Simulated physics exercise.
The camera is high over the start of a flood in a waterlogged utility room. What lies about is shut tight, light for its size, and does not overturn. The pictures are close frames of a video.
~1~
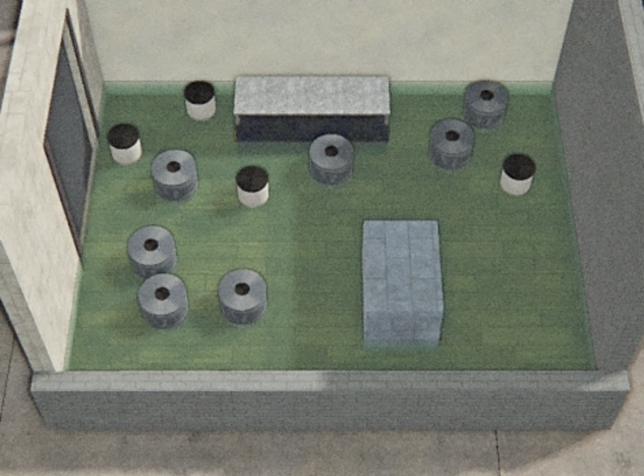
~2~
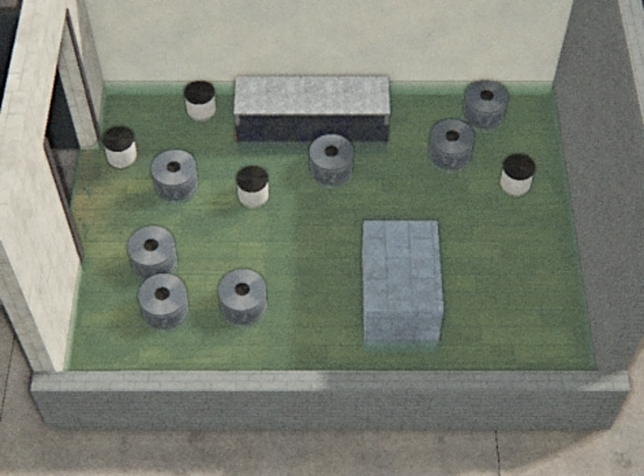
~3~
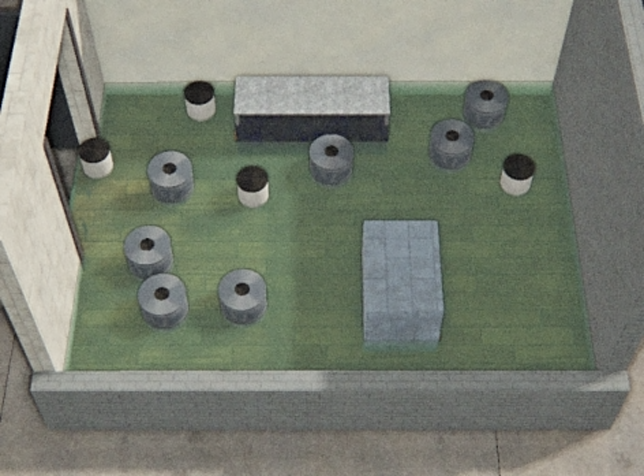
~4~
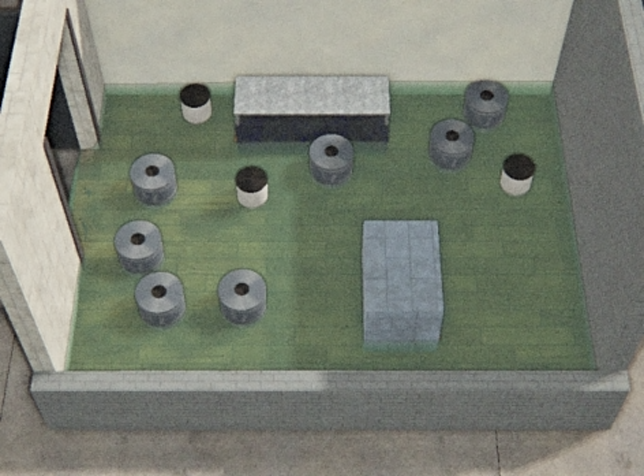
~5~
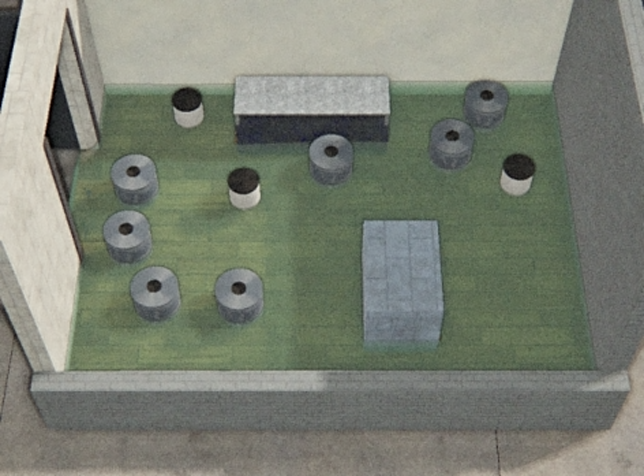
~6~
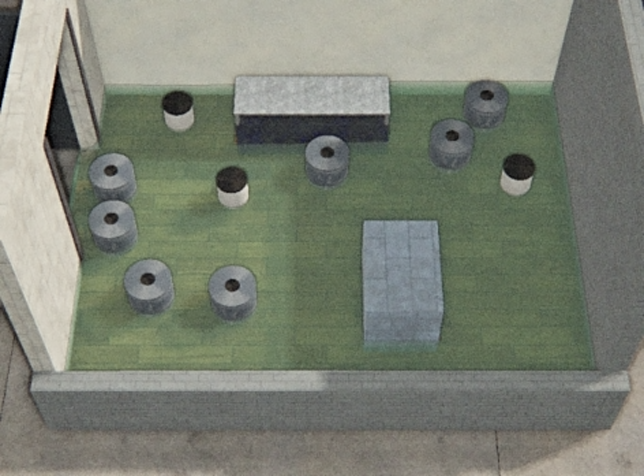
A wide green-floored room stood open at the left as a dark door panel gave way to a gap; a white tub slipped out of sight there, then several grey tubs drifted slowly left.
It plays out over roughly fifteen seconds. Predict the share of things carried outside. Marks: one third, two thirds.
It is at least two thirds.
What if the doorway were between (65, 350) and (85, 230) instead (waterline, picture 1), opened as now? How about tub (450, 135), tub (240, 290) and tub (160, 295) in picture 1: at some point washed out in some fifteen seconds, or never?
In that order: Left behind, washed out, gone.
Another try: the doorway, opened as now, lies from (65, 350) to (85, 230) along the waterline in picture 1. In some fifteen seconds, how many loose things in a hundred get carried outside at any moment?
Close to 70 %.
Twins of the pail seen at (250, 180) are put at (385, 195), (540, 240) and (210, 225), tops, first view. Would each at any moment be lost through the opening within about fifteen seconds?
One after the other: Out, stays, out.
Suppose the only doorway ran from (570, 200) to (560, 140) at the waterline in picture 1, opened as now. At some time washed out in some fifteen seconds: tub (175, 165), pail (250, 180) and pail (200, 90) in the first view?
As listed: Kept in, kept in, inside.
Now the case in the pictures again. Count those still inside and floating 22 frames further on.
I count 3.
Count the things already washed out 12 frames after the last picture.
6 of them.
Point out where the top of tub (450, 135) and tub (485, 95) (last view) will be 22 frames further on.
Close to (288, 148) and (430, 97).
A moment on, 3 of 11 are out; 8 afloat.
Next, 6 of 11 are out; 5 afloat.
Later, 8 of 11 are out; 3 afloat.
In the end, 8 of 11 are out; 3 afloat.
